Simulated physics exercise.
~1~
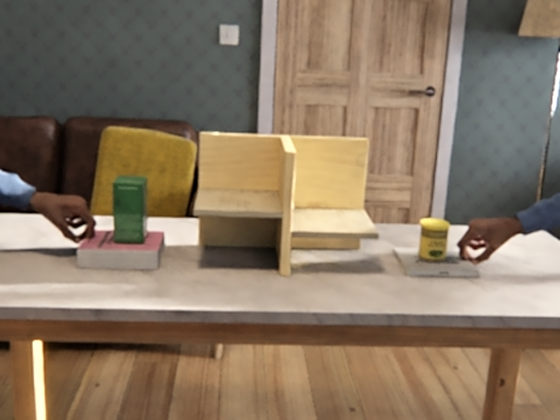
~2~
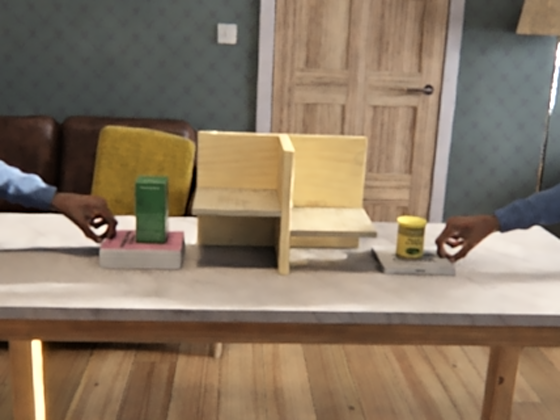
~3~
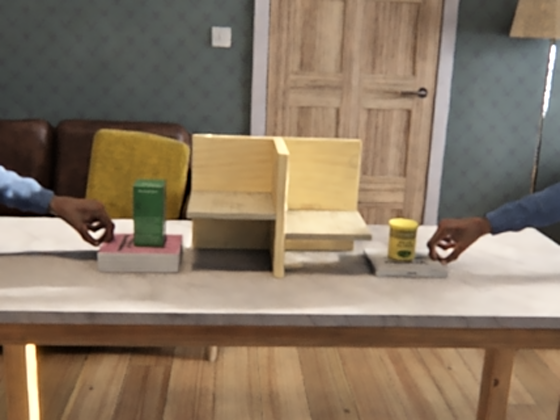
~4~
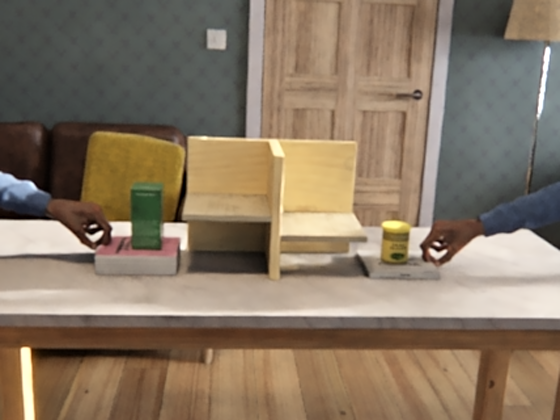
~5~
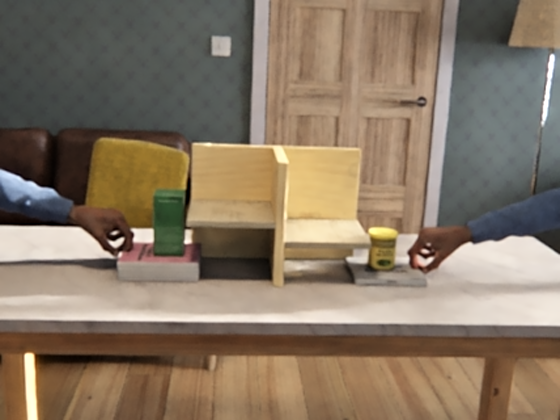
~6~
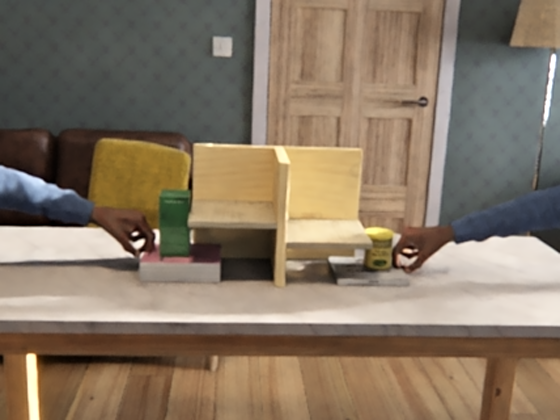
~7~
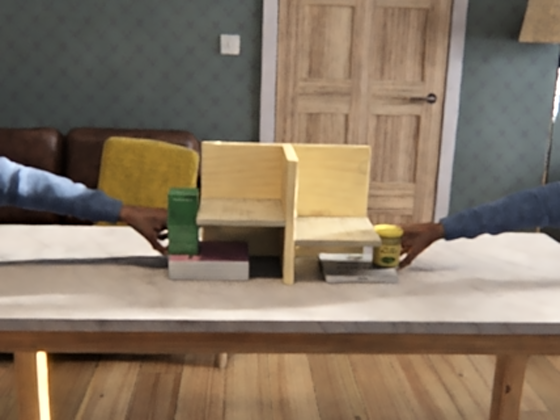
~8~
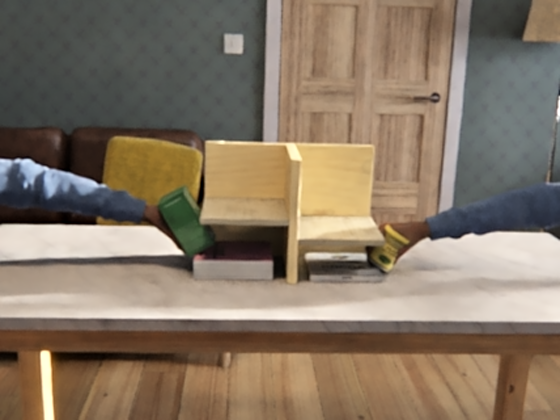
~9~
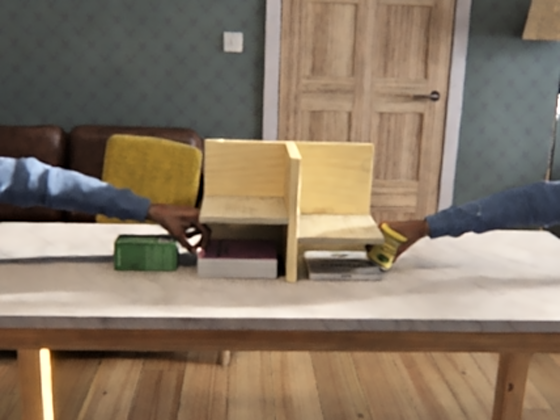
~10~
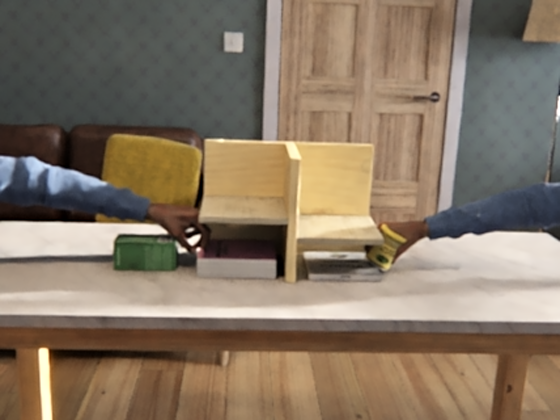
Two hands slide flat things under low shelves, knocking the green carton over and tilting the yellow tin.
